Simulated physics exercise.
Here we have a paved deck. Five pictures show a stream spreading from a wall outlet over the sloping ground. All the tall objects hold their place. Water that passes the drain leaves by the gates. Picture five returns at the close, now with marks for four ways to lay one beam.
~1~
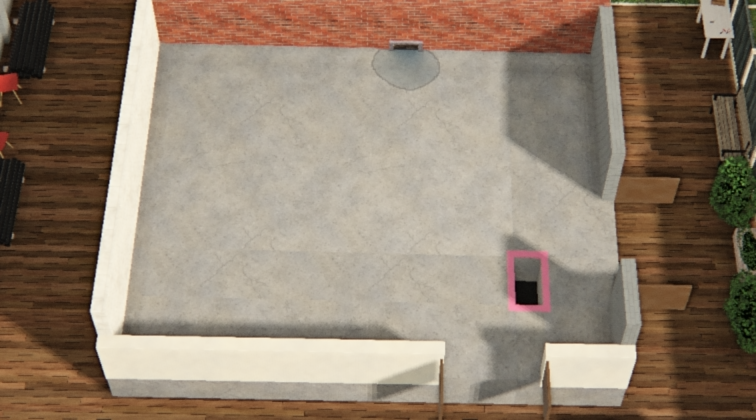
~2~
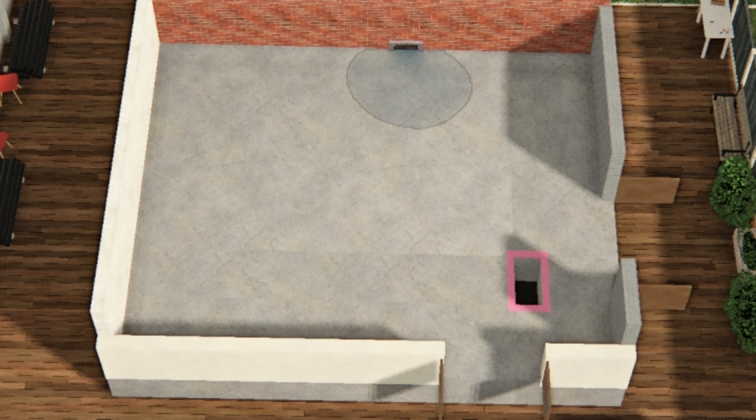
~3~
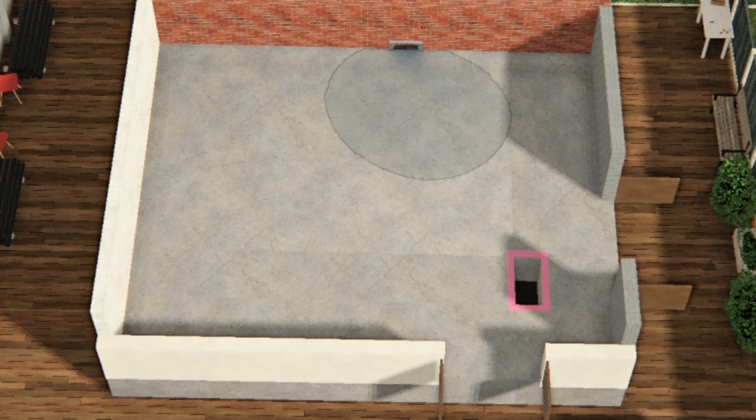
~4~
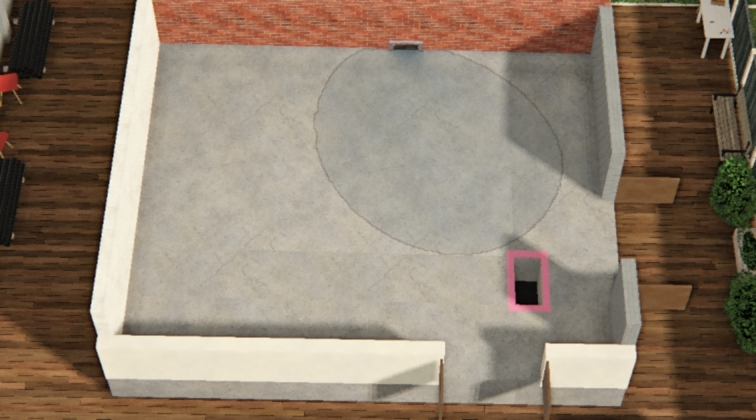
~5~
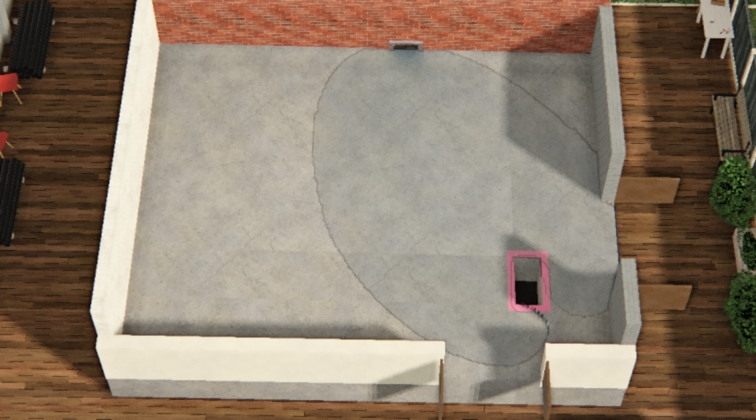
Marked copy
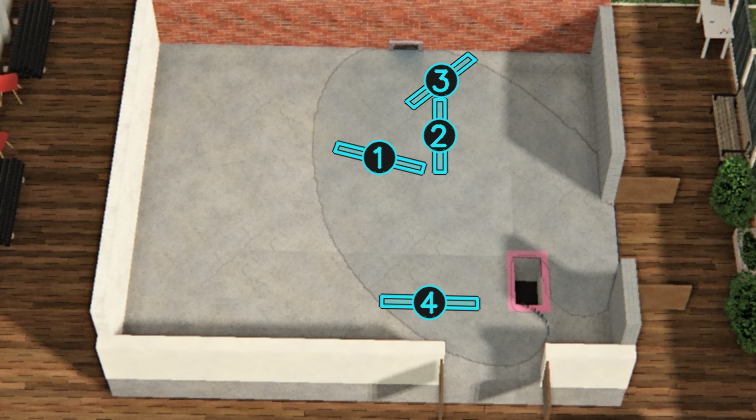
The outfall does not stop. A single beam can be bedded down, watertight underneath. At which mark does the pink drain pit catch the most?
Take 4.
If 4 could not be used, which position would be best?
1.
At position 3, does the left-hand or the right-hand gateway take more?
The left gate.
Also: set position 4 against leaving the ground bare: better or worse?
It is better.
On the marked copy, 1 from (336, 147) to (423, 168); 2 from (440, 172) to (439, 99); 3 from (410, 104) to (471, 57); 4 from (381, 301) to (477, 303).
With 1, about 30 % of the stream goes into the pink drain pit, about 70 % out by the gates.
With 2, about 17 % of the stream goes into the pink drain pit, about 82 % out by the gates.
With 3, about 13 % of the stream goes into the pink drain pit, about 87 % out by the gates.
With 4, about 45 % of the stream goes into the pink drain pit, about 55 % out by the gates.
